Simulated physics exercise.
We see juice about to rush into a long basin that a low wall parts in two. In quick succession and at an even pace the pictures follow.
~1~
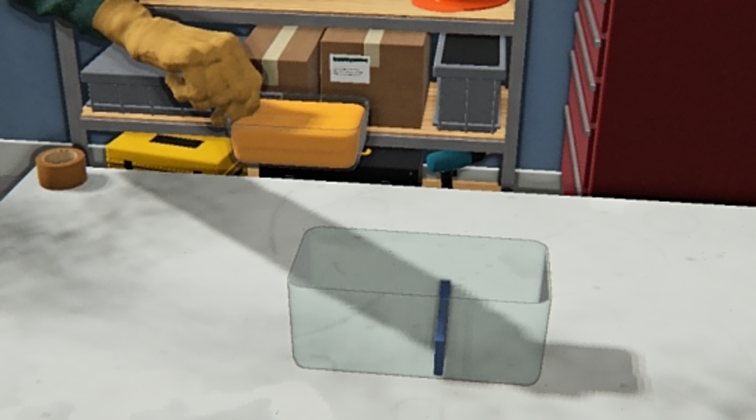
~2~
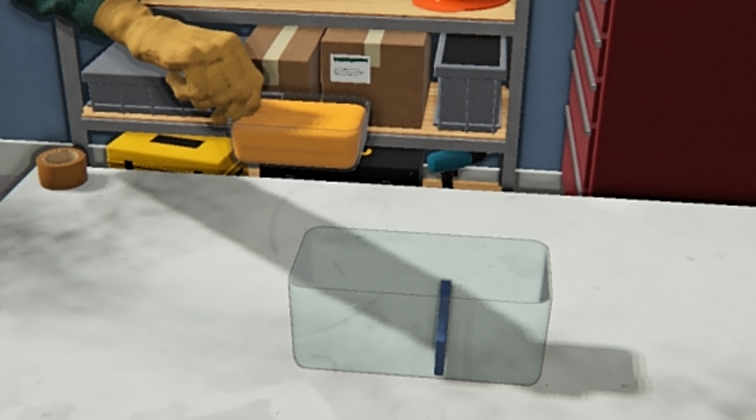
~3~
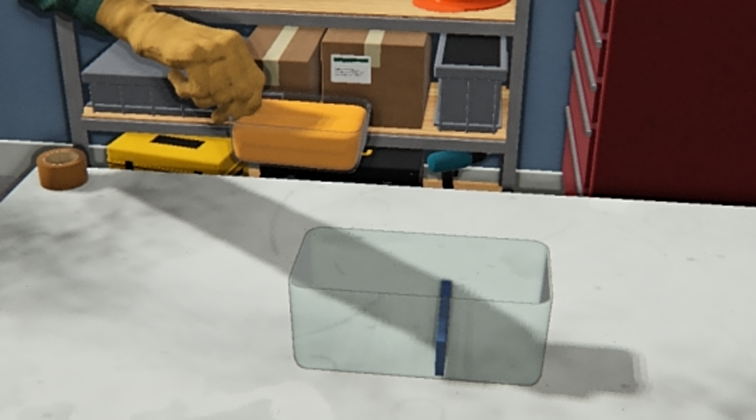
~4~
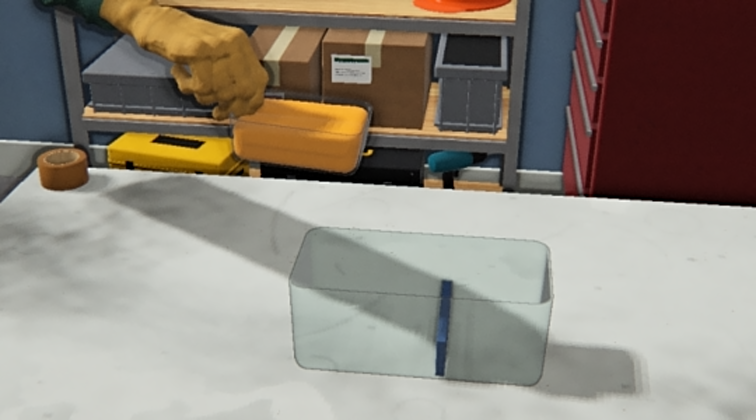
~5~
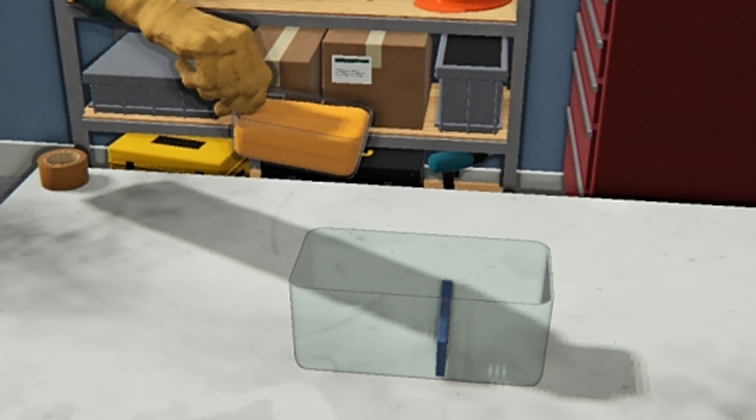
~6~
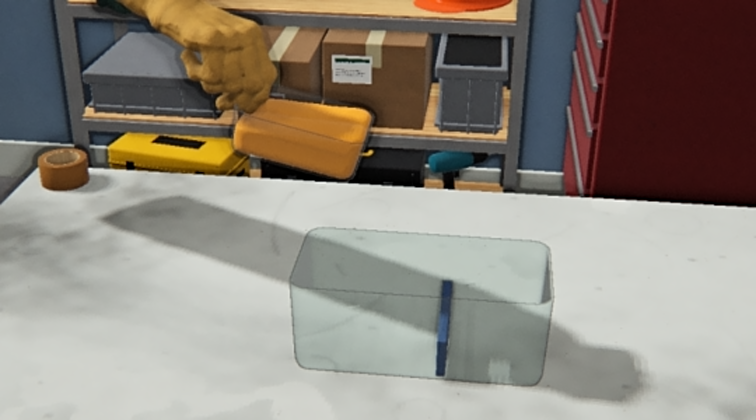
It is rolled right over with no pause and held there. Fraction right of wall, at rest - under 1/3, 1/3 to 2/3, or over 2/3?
The share right of the wall fails to reach one third.
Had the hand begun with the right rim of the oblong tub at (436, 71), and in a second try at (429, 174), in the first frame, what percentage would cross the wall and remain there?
In order, some 75 and 75 percent.
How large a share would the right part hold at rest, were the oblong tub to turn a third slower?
Roughly 15 in a hundred.
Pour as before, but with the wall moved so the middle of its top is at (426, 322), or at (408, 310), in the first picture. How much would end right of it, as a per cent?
Result: 50 % first, 65 % second.
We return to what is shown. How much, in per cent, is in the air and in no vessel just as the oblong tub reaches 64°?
Somewhere around 50 per cent of it.
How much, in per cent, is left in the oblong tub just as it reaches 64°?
My estimate is close to 30 percent remaining.
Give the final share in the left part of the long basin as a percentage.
Close to 80 per cent.
A moment on, the oblong tub is tipped part way and 29 per cent is still to pour, 21 is left of the wall and 1 right of it.
Next, the oblong tub is tipped on its side and 6 per cent is still to pour, 71 is left of the wall and 13 right of it.
Then the oblong tub is tipped on its side and 1 per cent is still to pour, 79 is left of the wall and 13 right of it.
Later the oblong tub is tipped on its side and 0 per cent is still to pour, 81 is left of the wall and 13 right of it.
At rest 81 per cent lies left of the wall, 13 right of it and 6 outside.
